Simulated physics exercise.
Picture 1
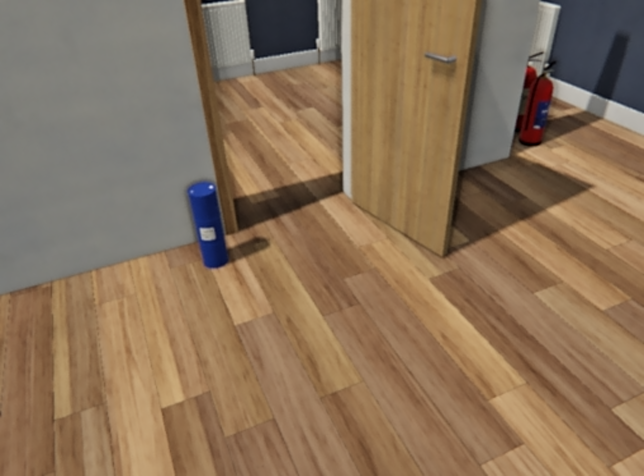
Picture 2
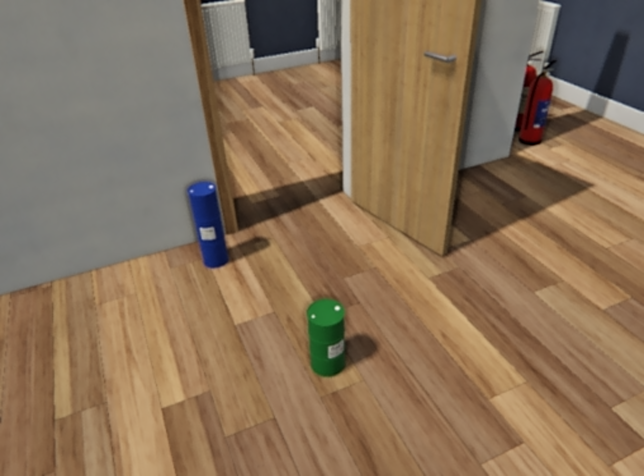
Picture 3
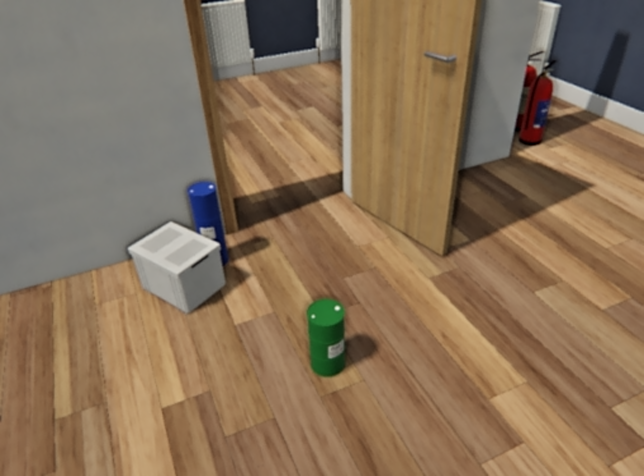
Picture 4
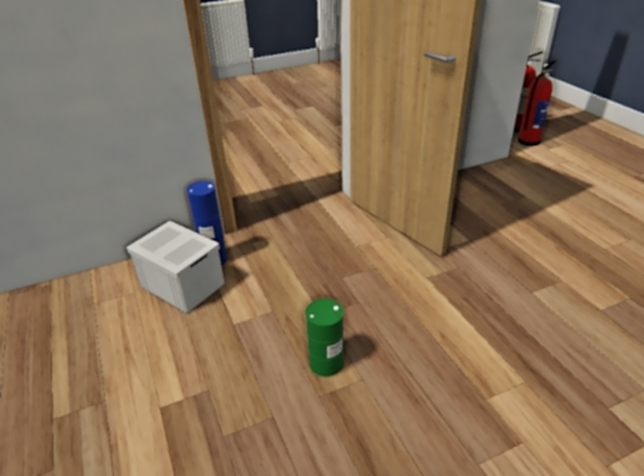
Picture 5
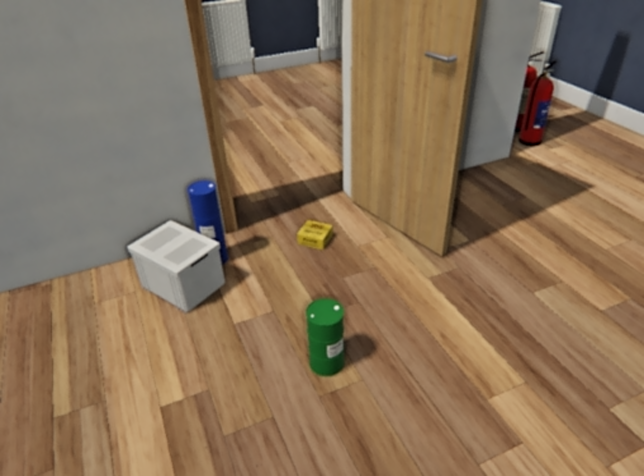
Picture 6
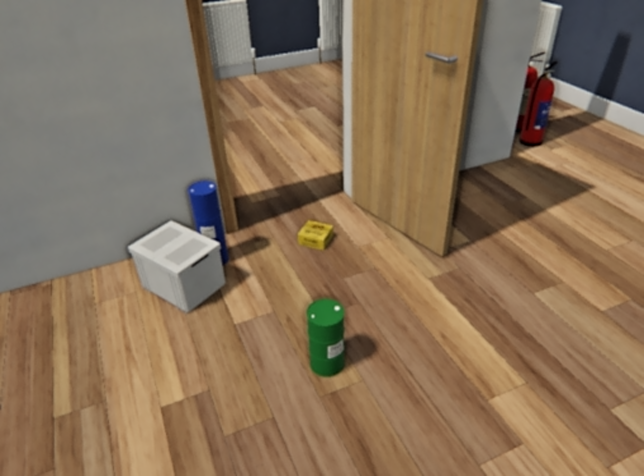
Nothing is seen travelling, and the wide-open wooden door stays still in a doorway viewed from above by a fixed camera, over a wood-plank floor. A blue canister stands by the grey wall left of the opening, with red extinguishers behind the door at right. A green canister appears in the foreground, then a white tote before the blue canister, then a small yellow box near the doorway.
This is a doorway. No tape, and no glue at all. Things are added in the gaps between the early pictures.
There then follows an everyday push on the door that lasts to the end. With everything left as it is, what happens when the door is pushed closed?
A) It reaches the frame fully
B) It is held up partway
(A) It reaches the frame fully.
Then, 0.80 s after the last picture, open by 76°.
Then, 1.50 s after the last picture, open by 38°; yellow box slid a little near (302, 232).
Then, 1.80 s after the last picture, open by 22°; yellow box slid about its own width near (285, 224).
Then, 2.10 s after the last picture, open by 6°; yellow box slid well along near (274, 213).
At rest, open by 0°; moved from the start, yellow box; the other 3 in place. Seen from the same camera at the end, yellow box near (270, 206).
